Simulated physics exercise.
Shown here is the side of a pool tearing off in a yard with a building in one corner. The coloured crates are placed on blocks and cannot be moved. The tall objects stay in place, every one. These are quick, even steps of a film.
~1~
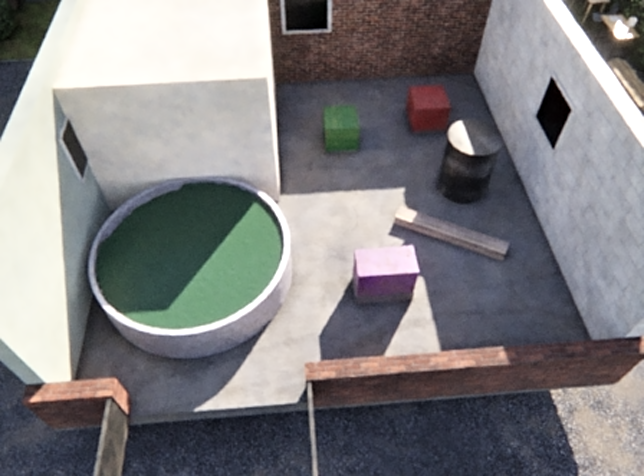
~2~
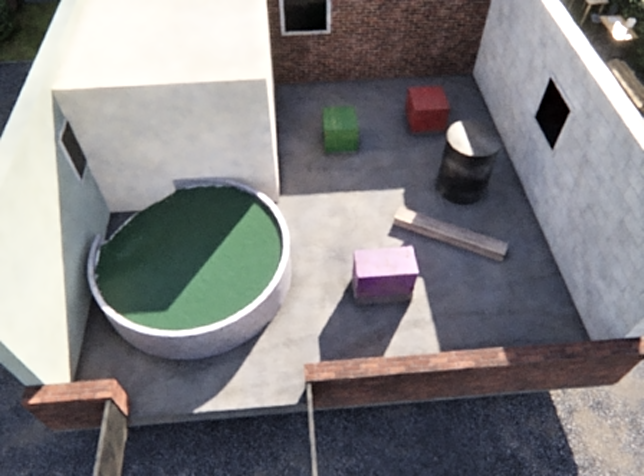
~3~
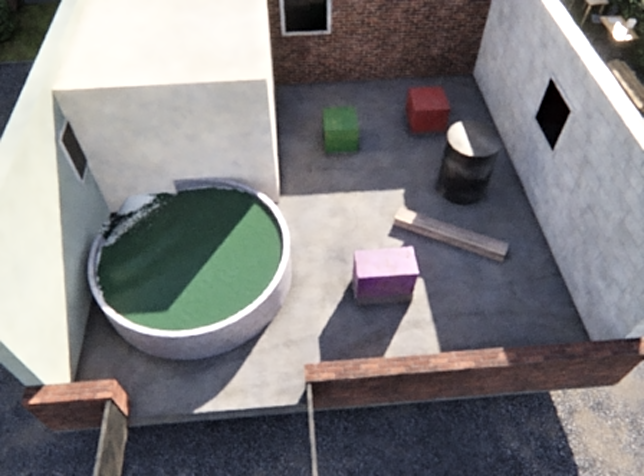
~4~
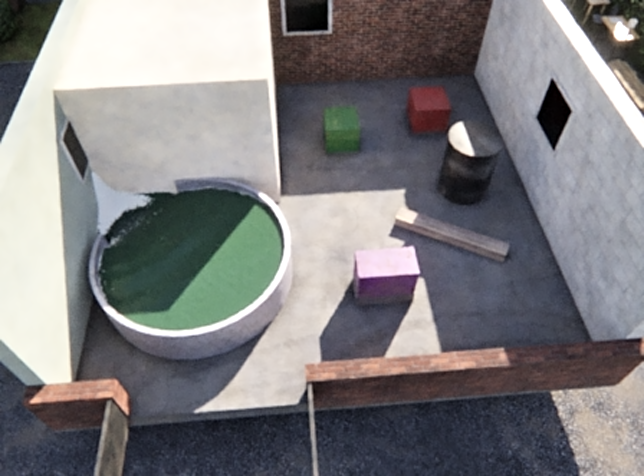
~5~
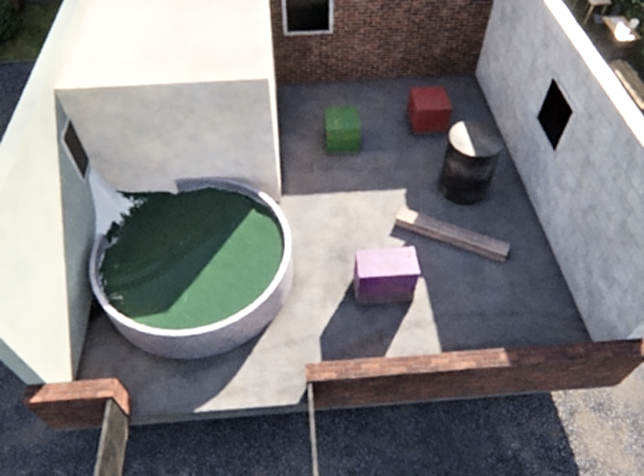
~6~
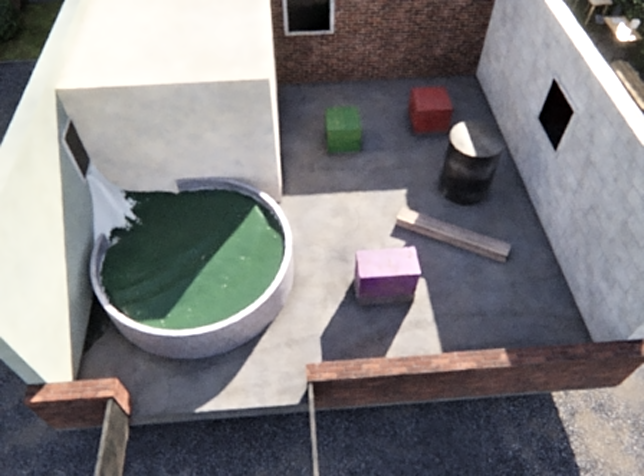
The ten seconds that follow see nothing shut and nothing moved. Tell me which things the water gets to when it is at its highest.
One by one: The purple crate avoids any dampness from the water; the red crate avoids any dampness from the water; the green crate avoids any dampness from the water.
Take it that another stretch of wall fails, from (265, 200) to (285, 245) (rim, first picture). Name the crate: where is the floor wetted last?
My pick is the one in red.
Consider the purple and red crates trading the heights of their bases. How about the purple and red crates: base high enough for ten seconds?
Purple: Untouched; red: Untouched.
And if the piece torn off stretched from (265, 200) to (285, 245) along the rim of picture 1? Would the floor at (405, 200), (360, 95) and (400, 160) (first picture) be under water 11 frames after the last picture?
In sequence: Inundated, untouched, inundated.
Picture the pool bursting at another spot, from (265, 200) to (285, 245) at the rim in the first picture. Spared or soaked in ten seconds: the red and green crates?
I expect red goes wet while green goes wet.
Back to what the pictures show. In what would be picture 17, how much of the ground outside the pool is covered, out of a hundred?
Roughly 10 percent, I reckon.
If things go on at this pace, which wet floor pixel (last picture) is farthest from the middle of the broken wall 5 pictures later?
The wet point farthest out is around (72, 404).
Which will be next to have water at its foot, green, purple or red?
The crate marked purple it is.
A moment on, water covers 5 % of the floor; the purple crate not reached, the red crate not reached, the green crate not reached.
Next, water covers 10 % of the floor; the purple crate not reached, the red crate not reached, the green crate not reached.
Then, water covers 15 % of the floor; the purple crate not reached, the red crate not reached, the green crate not reached.
Later, water covers 25 % of the floor; the purple crate water round its plinth, the red crate not reached, the green crate not reached.
In the end, water covers 35 % of the floor; the purple crate stayed above the water, the red crate stayed above the water, the green crate stayed above the water.
